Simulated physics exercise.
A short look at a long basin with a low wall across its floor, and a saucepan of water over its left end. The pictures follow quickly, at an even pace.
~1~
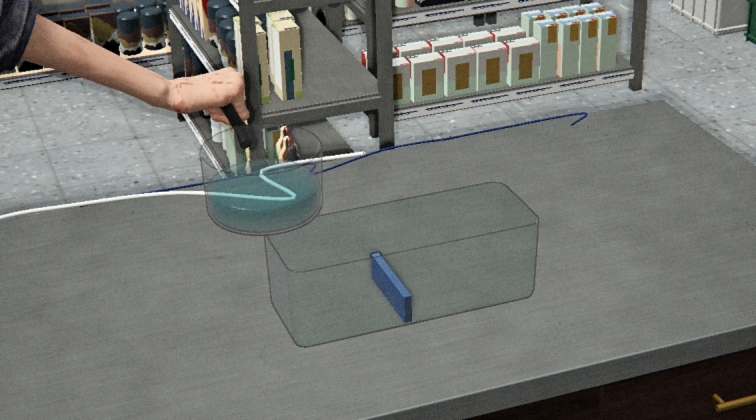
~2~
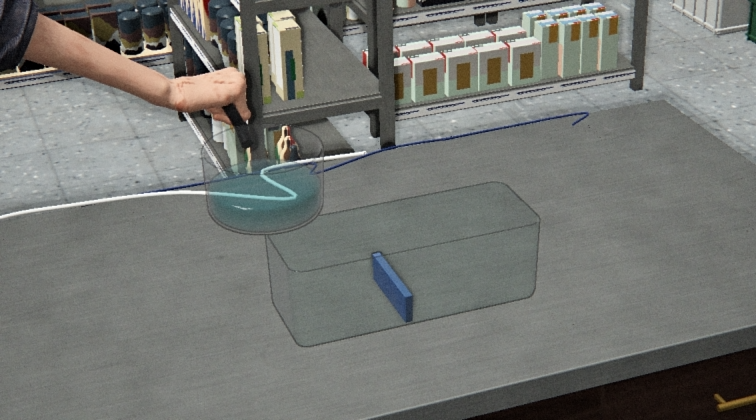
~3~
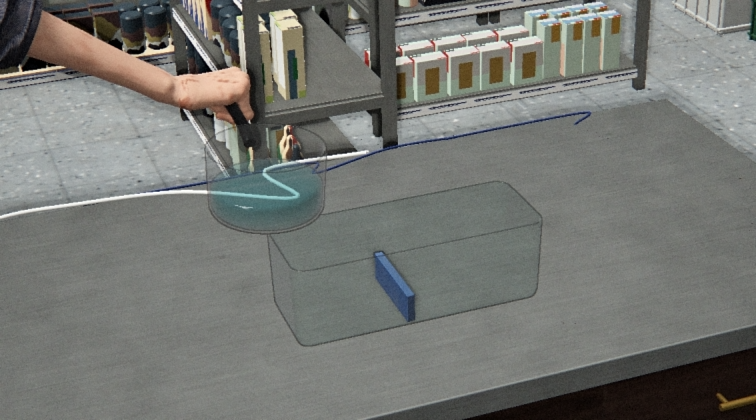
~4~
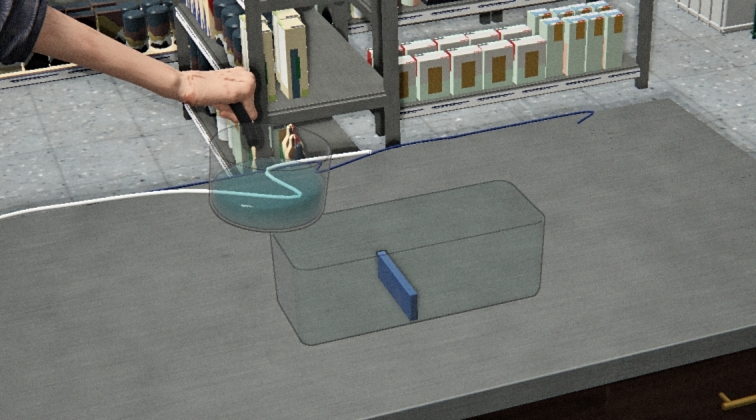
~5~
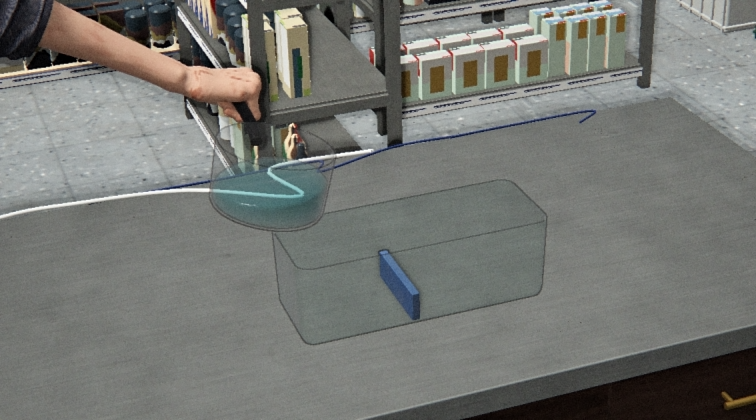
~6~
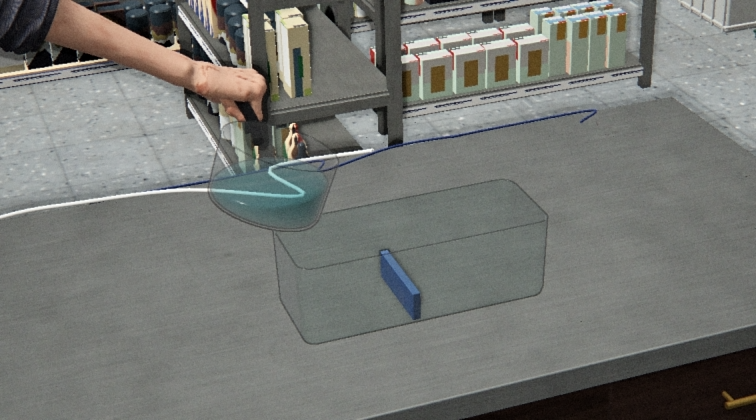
A hand gradually tilting a clear saucepan of bluish water to the right above a long transparent basin with a low blue wall.
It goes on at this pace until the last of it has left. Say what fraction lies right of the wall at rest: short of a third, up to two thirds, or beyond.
The share right of the wall is not even a third.
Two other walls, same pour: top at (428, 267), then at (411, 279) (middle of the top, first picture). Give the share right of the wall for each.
The first gives 5 %, the second 20 %.
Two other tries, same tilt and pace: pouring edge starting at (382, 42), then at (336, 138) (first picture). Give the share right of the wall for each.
The first gives 90 %, the second 5 %.
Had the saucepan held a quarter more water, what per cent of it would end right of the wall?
Some 15 per cent.
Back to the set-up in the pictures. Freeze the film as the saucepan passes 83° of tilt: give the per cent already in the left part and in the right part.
Near 10 on the left, 0 on the right.
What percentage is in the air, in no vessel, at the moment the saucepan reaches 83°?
About 30 per cent.
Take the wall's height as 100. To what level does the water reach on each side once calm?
The left part 70 per cent, the right part 0.
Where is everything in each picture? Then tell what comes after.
In the first frame, it leans 0°; its right rim is at (318, 140); the water meets the walls at (208, 192) and (316, 171); the long basin's rim runs from (275, 251) to (522, 202); the wall's top is at (391, 275).
In the second frame, it leans 1°; its right rim is at (320, 140); the water meets the walls at (209, 191) and (316, 171).
In the third frame, it leans 3°; its right rim is at (323, 142); the water meets the walls at (211, 190) and (319, 171).
In the fourth frame, it leans 7°; its right rim is at (328, 144); the water meets the walls at (212, 189) and (322, 171).
In the fifth frame, it leans 13°; its right rim is at (332, 149); the water meets the walls at (213, 188) and (323, 170).
In the sixth frame, it leans 20°; its right rim is at (335, 155); the water meets the walls at (211, 187) and (325, 171).
A moment on, the saucepan is tipped on its side and 61 per cent is still to pour, 10 is left of the wall and 0 right of it.
Next, the saucepan is tipped right over and 14 per cent is still to pour, 74 is left of the wall and 2 right of it.
Then the saucepan is tipped right over and 1 per cent is still to pour, 91 is left of the wall and 7 right of it.
Later the saucepan is tipped right over and 0 per cent is still to pour, 92 is left of the wall and 8 right of it.
Finally, 92 per cent lies left of the wall, 8 right of it and 1 outside.
